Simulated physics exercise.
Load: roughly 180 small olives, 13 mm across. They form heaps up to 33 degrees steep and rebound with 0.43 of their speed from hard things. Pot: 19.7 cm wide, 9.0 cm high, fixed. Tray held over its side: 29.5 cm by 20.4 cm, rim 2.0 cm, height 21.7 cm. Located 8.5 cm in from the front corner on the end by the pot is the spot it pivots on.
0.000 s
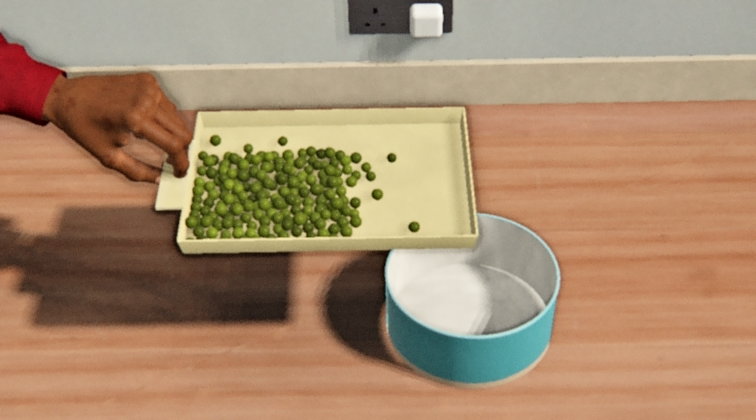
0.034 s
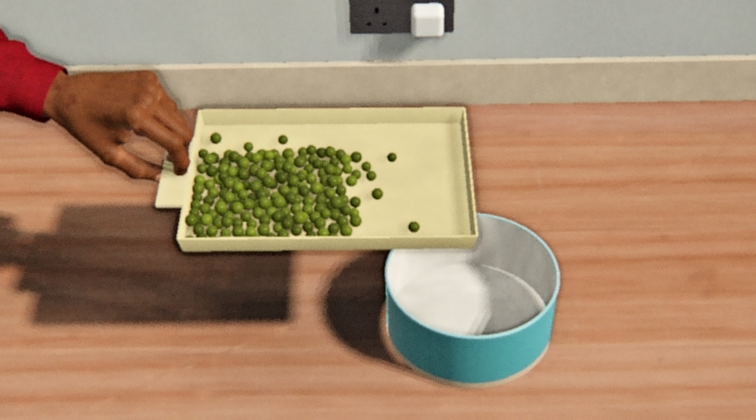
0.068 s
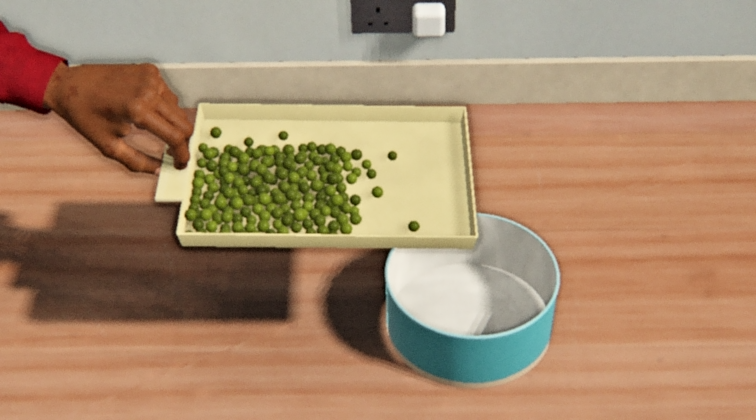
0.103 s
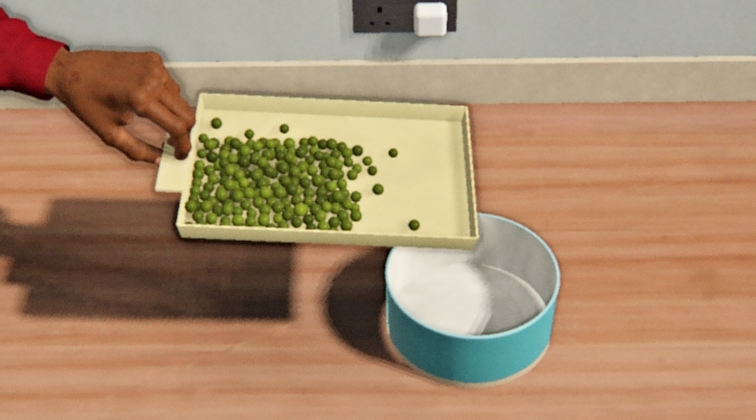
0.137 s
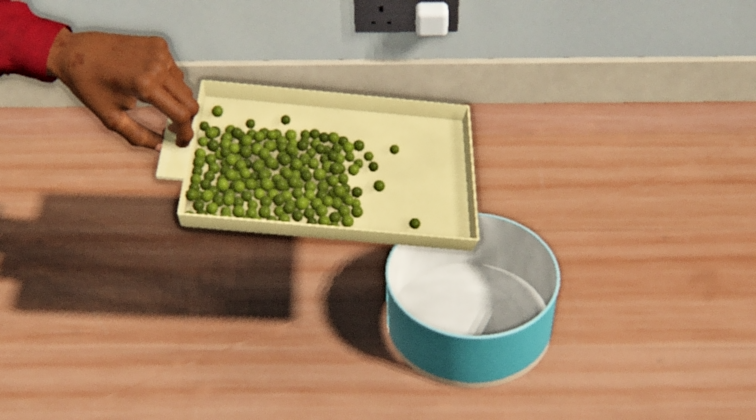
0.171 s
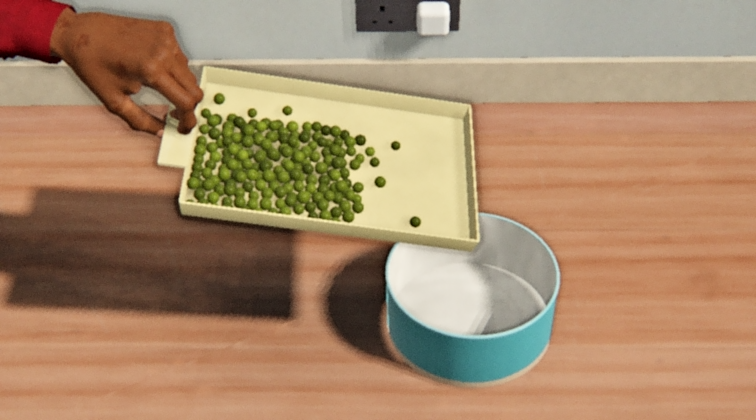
Small green olives resting on a cream tray as a hand in a red sleeve raises its left end beside a blue pot.
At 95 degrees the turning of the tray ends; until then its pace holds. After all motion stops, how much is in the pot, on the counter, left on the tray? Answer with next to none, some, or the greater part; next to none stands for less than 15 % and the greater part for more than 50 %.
Pot: The greater part; counter: Some; tray: Next to none.
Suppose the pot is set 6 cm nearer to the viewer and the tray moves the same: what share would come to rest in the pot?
I'd say some 75 per cent would end up there.
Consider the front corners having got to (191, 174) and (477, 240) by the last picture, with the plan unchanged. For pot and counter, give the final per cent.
Pot 35 % / counter 65 %.
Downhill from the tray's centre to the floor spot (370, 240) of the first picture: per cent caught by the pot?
Something like 35 in a hundred.
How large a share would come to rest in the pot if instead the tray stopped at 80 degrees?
In that case it comes to about 40 in a hundred.
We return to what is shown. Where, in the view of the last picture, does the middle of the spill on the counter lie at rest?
(622, 385), roughly.
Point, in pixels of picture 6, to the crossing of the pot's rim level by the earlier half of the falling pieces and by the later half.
Earlier half at about (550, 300), later half at about (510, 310) in pixels.
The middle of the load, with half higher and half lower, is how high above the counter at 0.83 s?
I'd say near 22 cm.
Then, at 0.57 s, tilt 52 degrees; the tray holds 100 %, the pot 0 %.
After 0.83 s, tilt 78 degrees; the tray holds 55 %, the pot 5 %.
After 1.20 s, tilt 95 degrees; the tray holds 10 %, the pot 40 %.
By 2.1 s all is still; pot 60 %, counter 40 %, tray 0 %.
